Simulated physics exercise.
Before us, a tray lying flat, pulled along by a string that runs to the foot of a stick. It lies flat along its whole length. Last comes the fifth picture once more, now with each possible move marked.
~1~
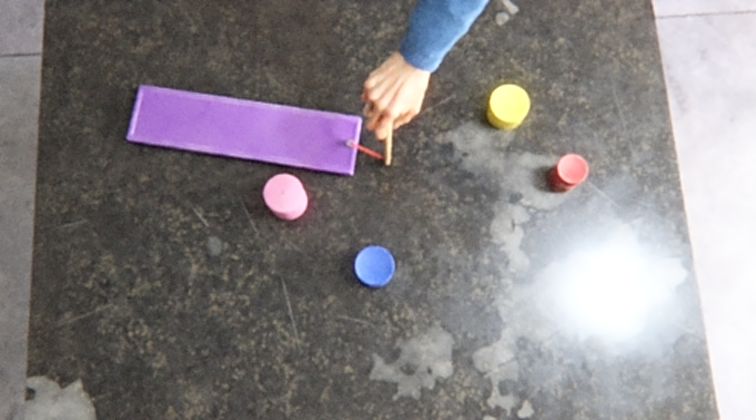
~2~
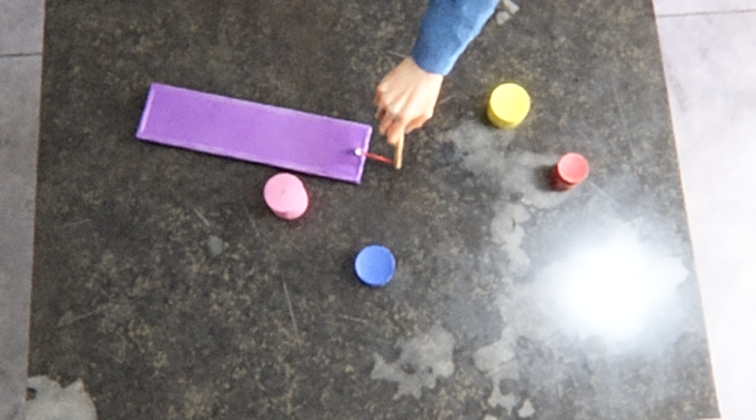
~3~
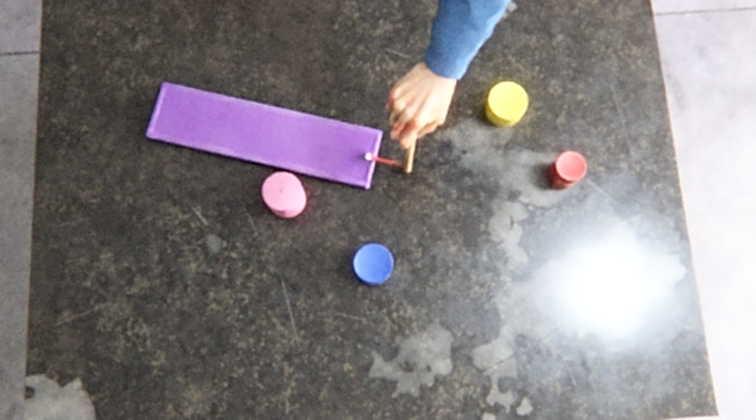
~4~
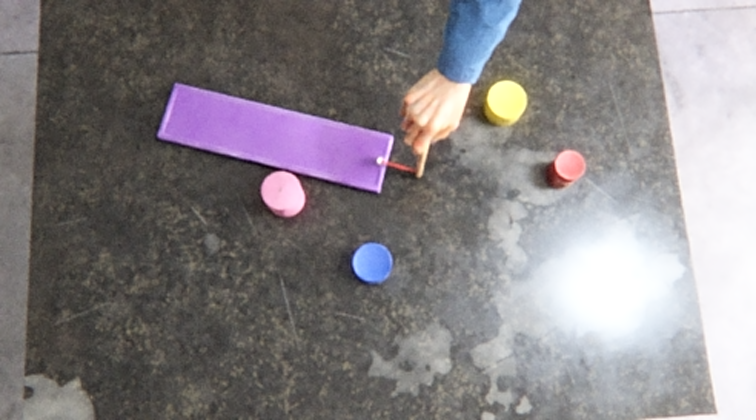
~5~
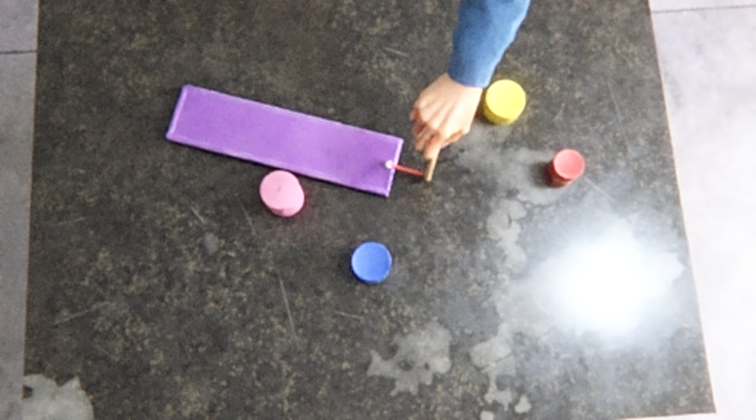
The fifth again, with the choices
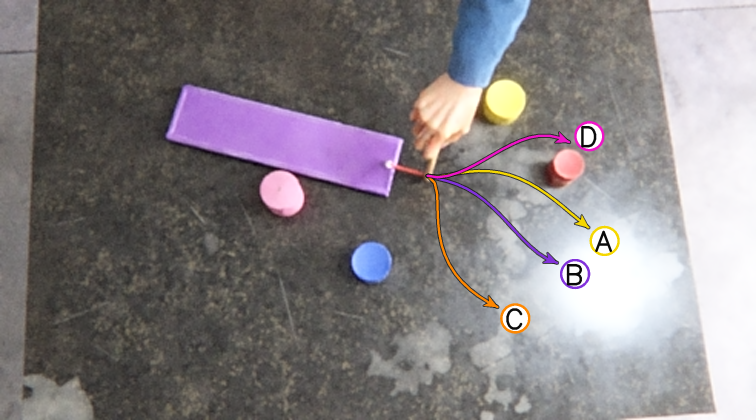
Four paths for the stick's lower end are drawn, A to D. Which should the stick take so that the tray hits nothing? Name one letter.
With B nothing is hit.
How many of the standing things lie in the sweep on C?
It touches two.
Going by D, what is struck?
The yellow tub.
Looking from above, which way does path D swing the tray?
On that path, anticlockwise.
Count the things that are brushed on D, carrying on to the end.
It touches one.
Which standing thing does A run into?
It is the red jar.
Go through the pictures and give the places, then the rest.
The first picture shows yellow tub (507, 108); pink tin (286, 198); red jar (567, 174).
The second picture shows purple tray (253, 131); blue tub (375, 267).
The third picture shows purple tray (264, 134); pink tin (285, 195).
The fourth picture shows purple tray (275, 136); blue tub (372, 264).
The fifth picture shows purple tray (283, 138); pink tin (282, 194); red jar (564, 170); blue tub (372, 263).
On the marked copy, A from (428, 176) via (519, 179) to (588, 228); B from (428, 176) via (500, 215) to (557, 263); C from (428, 176) via (445, 255) to (498, 307); D from (428, 176) via (502, 149) to (569, 142).
Taking B. A third of the way, foot of the stick (478, 196), middle of the tray (334, 153).
Two thirds of the way, foot of the stick (520, 237), middle of the tray (381, 174).
When it is over, foot of the stick (559, 264), middle of the tray (421, 195); nothing has been touched.
As for the rest, A meets the red jar; C meets the pink tin and blue tub; D meets the yellow tub.
